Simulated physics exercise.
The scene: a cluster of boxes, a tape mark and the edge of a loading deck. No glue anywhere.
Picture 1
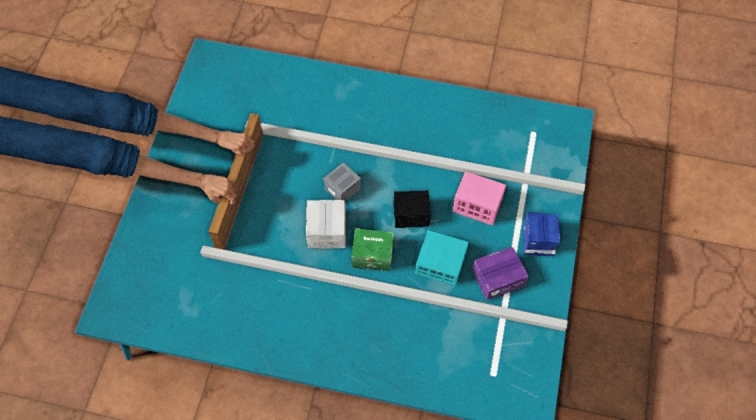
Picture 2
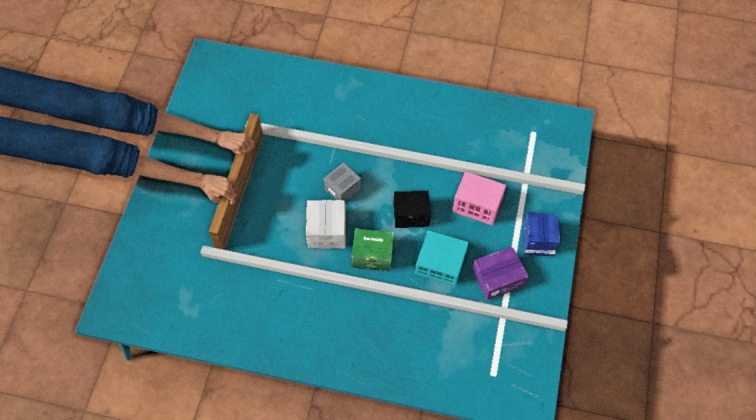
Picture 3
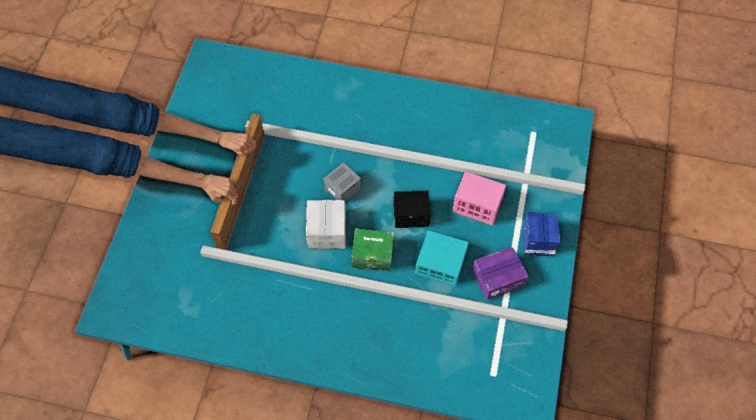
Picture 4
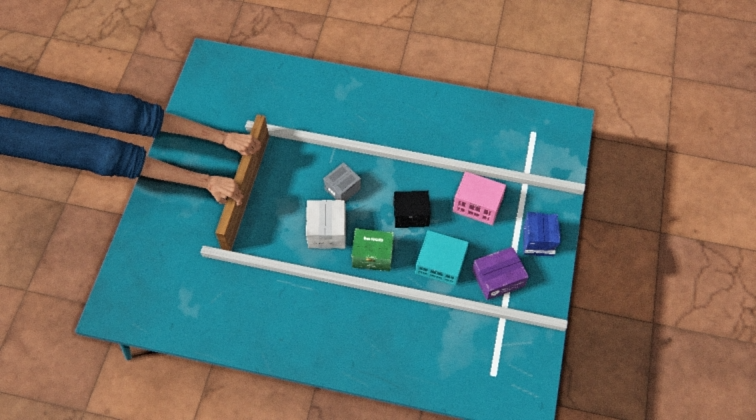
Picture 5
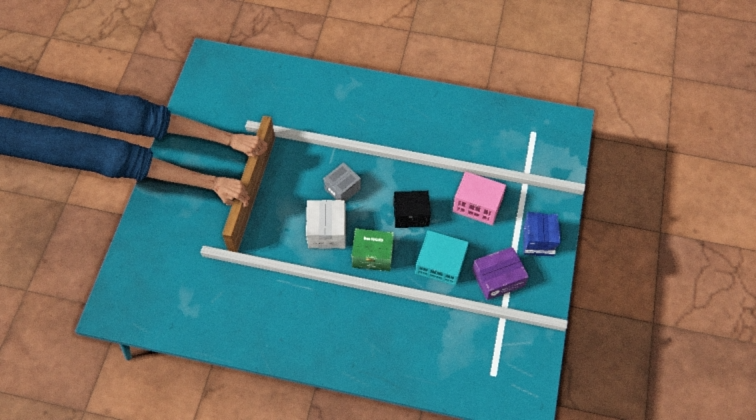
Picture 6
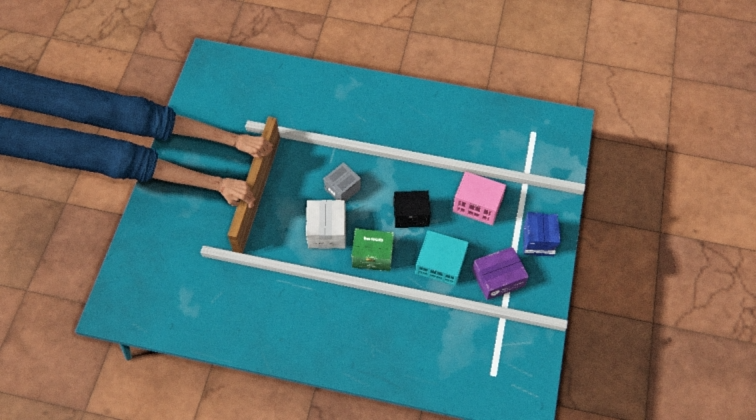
In this clip, two hands slide a wooden plank slightly to the right between two pale rails on a teal table, while the eight colored boxes in front of it, some near a white line, stay still.
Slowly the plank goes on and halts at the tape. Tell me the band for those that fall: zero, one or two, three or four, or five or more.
In the end the number that fall off is three or four.
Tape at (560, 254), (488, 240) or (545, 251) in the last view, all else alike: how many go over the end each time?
Down on the ground: 7, 2 and 6.
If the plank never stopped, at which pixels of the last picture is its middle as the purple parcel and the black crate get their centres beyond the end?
For the purple parcel at (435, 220), for the black crate at (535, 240).
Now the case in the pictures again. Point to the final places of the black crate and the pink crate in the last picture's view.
The black crate at (554, 242), the pink crate at (570, 211).
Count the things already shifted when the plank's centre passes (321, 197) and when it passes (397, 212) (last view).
The counts are 2 and 6.
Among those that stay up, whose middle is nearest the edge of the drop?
That is the green box.
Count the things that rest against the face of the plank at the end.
That makes 2.
Soon after, none off yet; blue box at rest near (541, 234); purple parcel at rest near (500, 273); pink crate at rest near (479, 199).
In the end, the number that fall off is three or four; gone, turquoise crate, purple parcel and blue box.
